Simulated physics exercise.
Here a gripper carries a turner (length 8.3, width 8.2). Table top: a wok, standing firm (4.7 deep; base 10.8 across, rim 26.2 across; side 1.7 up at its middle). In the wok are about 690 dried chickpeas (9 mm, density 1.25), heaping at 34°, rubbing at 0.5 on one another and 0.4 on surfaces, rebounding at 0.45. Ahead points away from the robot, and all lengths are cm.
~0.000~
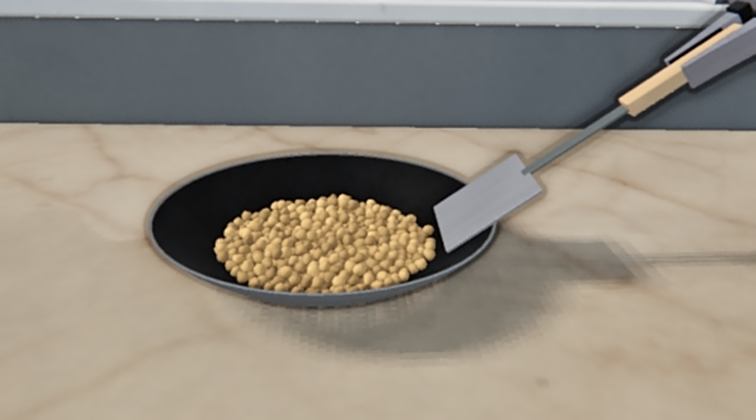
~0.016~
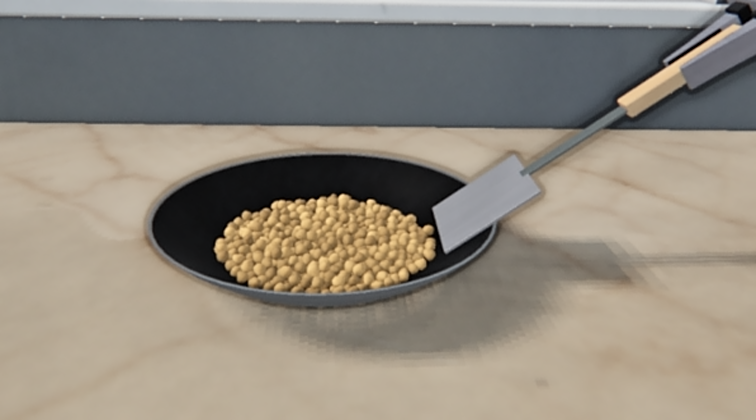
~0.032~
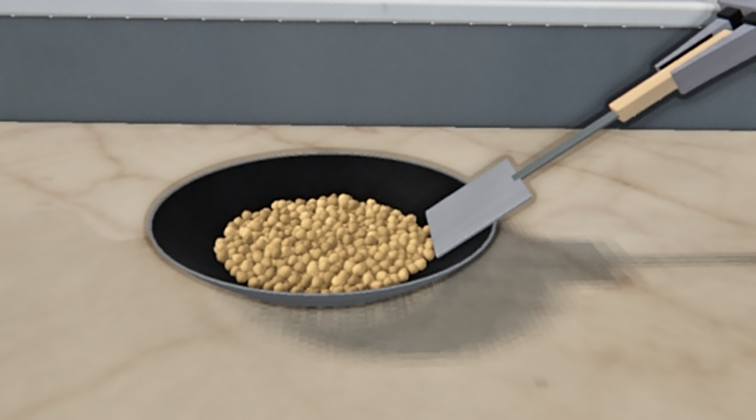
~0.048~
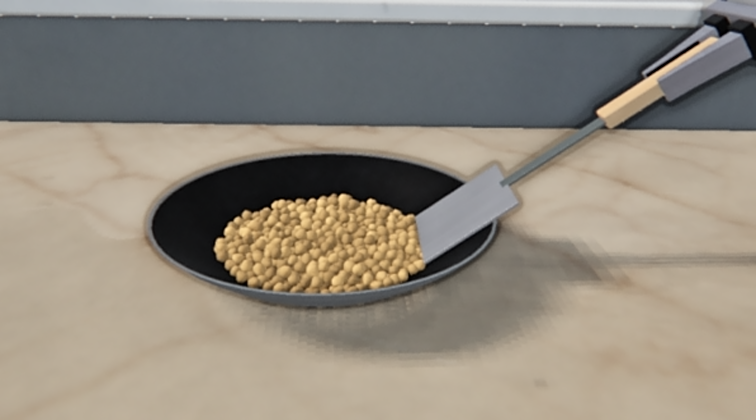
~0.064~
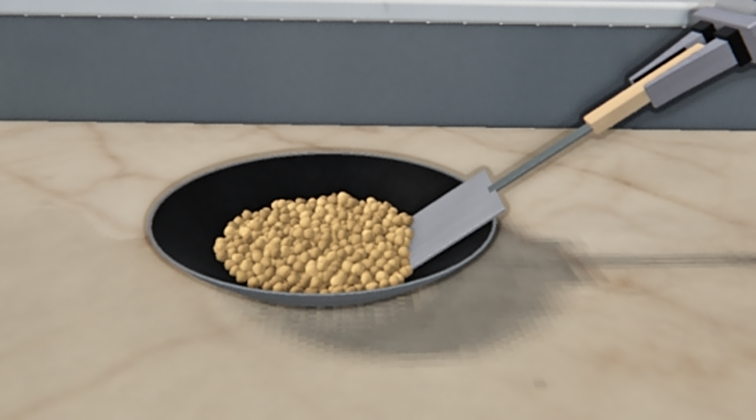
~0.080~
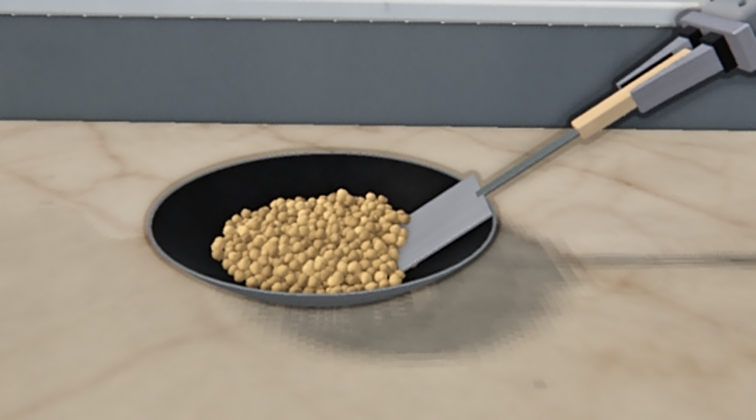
A gripper slides a turner left into dried chickpeas in a wok, nudging them slightly.
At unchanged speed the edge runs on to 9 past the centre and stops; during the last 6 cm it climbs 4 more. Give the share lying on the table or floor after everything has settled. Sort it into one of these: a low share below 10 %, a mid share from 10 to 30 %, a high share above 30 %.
A mid share, from 10 to 30 %.
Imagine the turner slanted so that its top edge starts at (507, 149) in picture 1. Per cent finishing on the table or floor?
Spill: Approx. 20 per cent.
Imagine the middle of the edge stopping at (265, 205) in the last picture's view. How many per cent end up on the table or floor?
About 0 per cent.
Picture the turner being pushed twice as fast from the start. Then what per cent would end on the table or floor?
40 per cent, about.
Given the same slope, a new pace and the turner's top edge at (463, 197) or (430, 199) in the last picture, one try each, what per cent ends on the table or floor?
Near 25 per cent in the first try and near 40 per cent in the second.
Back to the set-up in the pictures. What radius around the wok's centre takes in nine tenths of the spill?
35 cm.
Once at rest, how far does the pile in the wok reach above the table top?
It reaches roughly 5.0 cm.
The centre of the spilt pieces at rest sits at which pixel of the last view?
I'd place it close to (43, 258).
After 0.17 s, sloping 37°, highest piece 4 above the table; 689 in the wok.
After 0.27 s, sloping 37°, highest piece 6 above the table; 689 in the wok.
After 0.51 s, sloping 37°, highest piece 6 above the table; 576 in the wok, 112 on the table or floor, 1 on the blade or in flight.
After 1.56 s, sloping 37°, highest piece 5 above the table; 575 in the wok, 114 on the table or floor.
In the end, 575 in the wok, 114 on the table or floor. That is 17 % on the table or floor.
